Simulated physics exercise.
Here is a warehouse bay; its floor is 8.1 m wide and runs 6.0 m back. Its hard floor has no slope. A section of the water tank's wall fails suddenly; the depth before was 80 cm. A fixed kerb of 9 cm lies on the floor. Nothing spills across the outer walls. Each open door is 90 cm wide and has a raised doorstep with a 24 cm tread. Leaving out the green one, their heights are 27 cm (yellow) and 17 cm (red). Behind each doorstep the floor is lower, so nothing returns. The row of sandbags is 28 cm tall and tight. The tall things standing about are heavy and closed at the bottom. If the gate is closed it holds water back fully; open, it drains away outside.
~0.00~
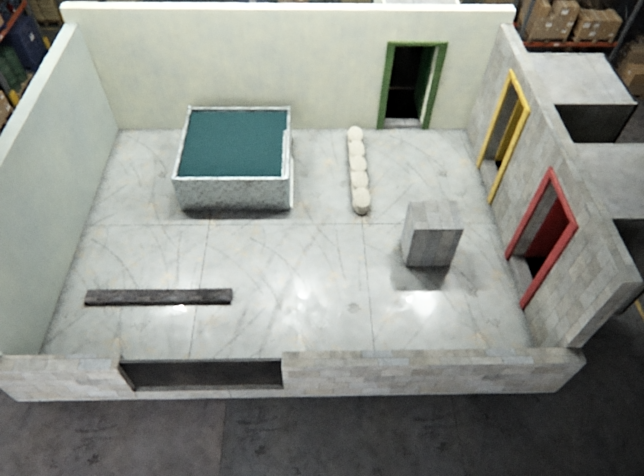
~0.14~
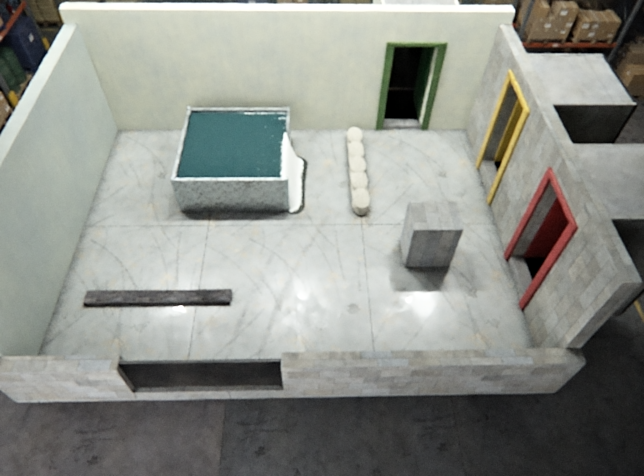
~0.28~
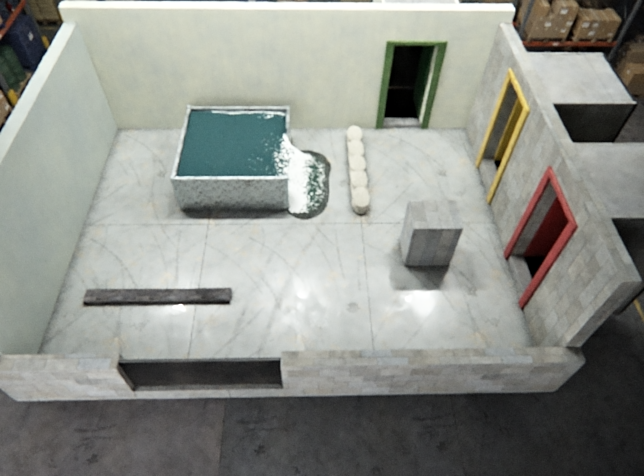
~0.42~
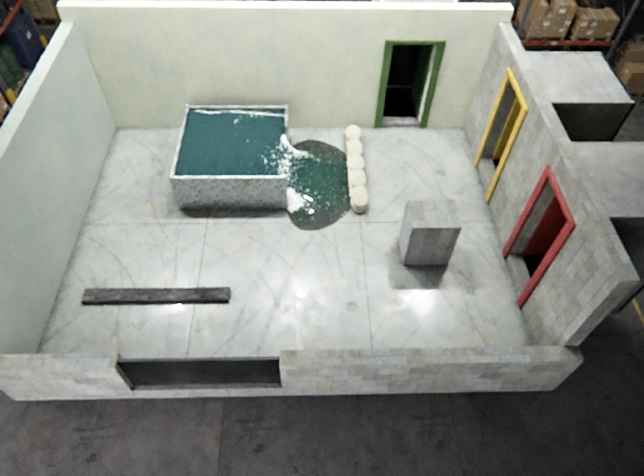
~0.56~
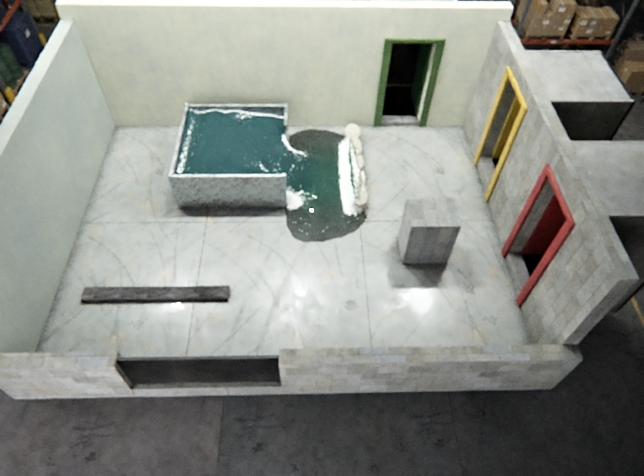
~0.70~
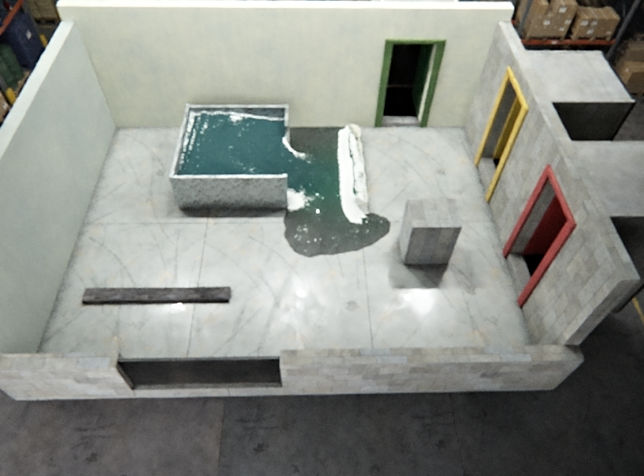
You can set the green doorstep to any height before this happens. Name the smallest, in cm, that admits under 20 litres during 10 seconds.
At least 7.5 cm or so.
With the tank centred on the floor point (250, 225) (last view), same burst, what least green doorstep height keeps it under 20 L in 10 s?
About 17 cm.
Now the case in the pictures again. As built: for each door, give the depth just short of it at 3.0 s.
Depths in cm: Yellow 15, green 6, red 5.
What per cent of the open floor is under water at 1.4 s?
Near 25 per cent is wet.
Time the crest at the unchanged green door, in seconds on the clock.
At about 8.0 s.
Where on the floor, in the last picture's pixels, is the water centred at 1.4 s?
At about (282, 178).
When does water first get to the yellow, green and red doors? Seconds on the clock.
Arrival: Yellow 2.0 s, green 1.3 s, red 2.4 s.
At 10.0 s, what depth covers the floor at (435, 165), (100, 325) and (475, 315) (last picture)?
In that order: 9, 12 and 7 cm.
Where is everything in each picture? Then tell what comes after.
The water tank at (236, 144) is whole and still, 80 cm deep; the green door at (409, 92) is dry, in the first picture.
The gap is at (287, 172), the front 0.4 m out at (304, 167); the back of the water tank holds 80 cm, in the second picture.
The gap is at (287, 173), the front 0.8 m out at (326, 175); the back of the water tank holds 80 cm, in the third picture.
The front is at (349, 201), 1.3 m from the gap at (285, 174); 2.7 m2 of floor is wet, 79 cm left at the back, in the fourth picture.
The front is at (362, 218), 1.6 m from the gap at (285, 173); 3.9 m2 of floor is wet, 72 cm left at the back, in the fifth picture.
The front is at (385, 225), 2.0 m from the gap at (286, 173); 4.9 m2 of floor is wet, 67 cm left at the back; the green door at (407, 90), 3.2 m from the gap, is still 1.2 m from the nearest water, in the sixth picture.
After 1.4 s water covers 25 % of the floor, deepest (56 cm) near (348, 184); 5 cm at the green door, 0 litres in over its 12 cm doorstep.
After 3.0 s water covers 55 % of the floor, deepest (33 cm) near (336, 133); 6 cm at the green door, 0 litres in over its 12 cm doorstep.
After 10.0 s water covers 95 % of the floor, deepest (16 cm) near (65, 376); 11 cm at the green door, 1 litre in over its 12 cm doorstep.
At the green door as built, the water arrived by 1.3 s and peaked near 13 cm at 8.0 s.
Run again over the same 10 s with other heights there, 27 litres in over 6.5 cm, 11 litres over 8.5 cm. The limit of 20 litres is kept from about 7.5 cm up.
